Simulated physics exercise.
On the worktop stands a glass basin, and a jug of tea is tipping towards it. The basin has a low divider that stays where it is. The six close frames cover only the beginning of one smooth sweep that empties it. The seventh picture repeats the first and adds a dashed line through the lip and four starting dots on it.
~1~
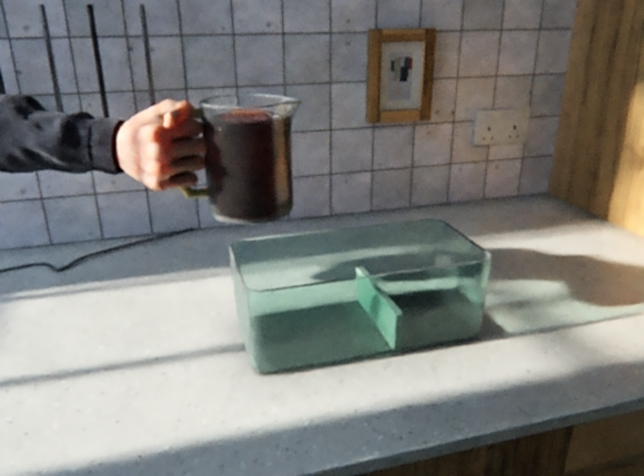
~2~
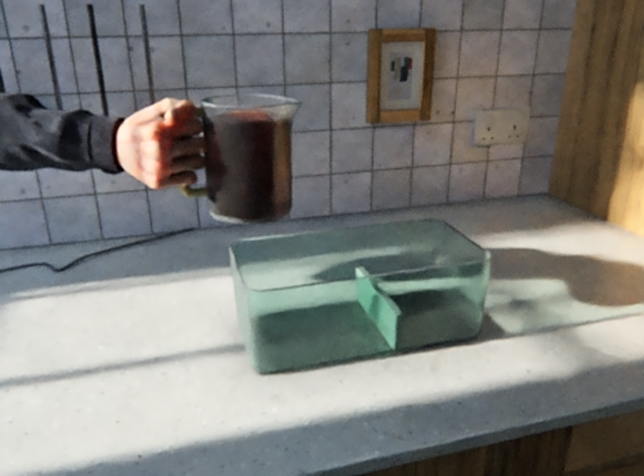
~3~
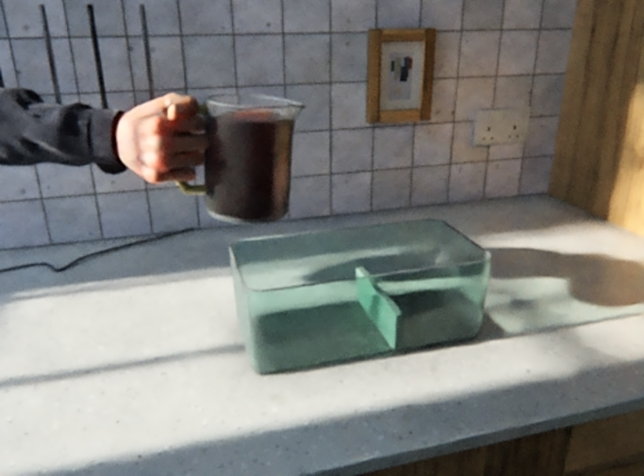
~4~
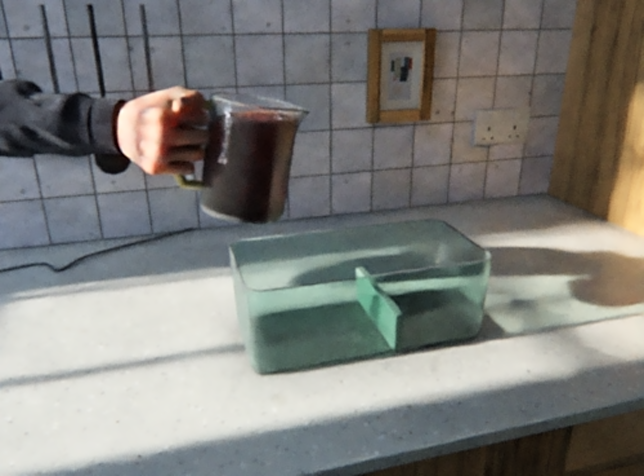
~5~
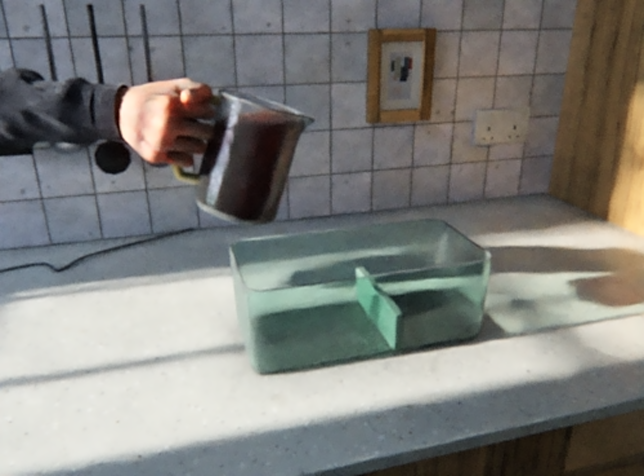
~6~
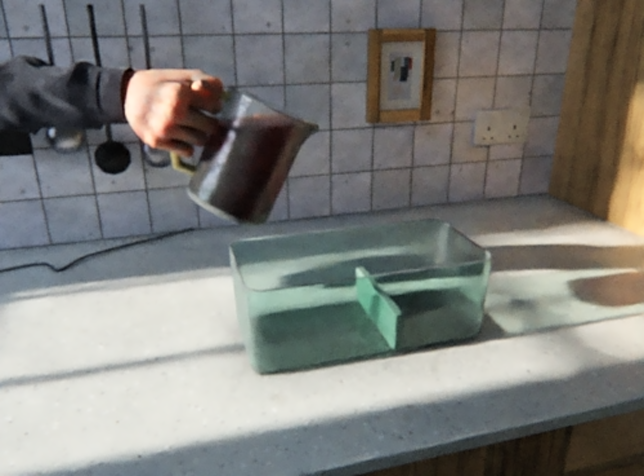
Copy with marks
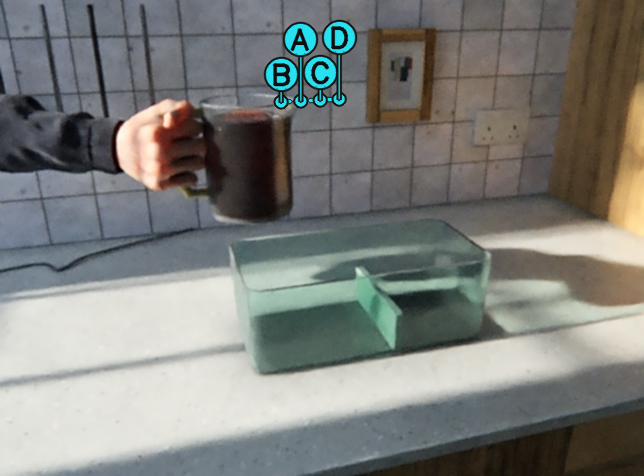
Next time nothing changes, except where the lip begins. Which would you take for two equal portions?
It is C.
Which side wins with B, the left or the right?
More ends on the left.
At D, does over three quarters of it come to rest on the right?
Yes, it does.
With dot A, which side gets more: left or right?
The left side.
On the marked copy, A at (300, 101); B at (281, 102); C at (320, 100); D at (339, 99).
For dot A, about 82 % ends left of the wall and 16 % right of it.
For dot B, about 95 % ends left of the wall and 3 % right of it.
For dot C, about 43 % ends left of the wall and 57 % right of it.
For dot D, about 14 % ends left of the wall and 85 % right of it.
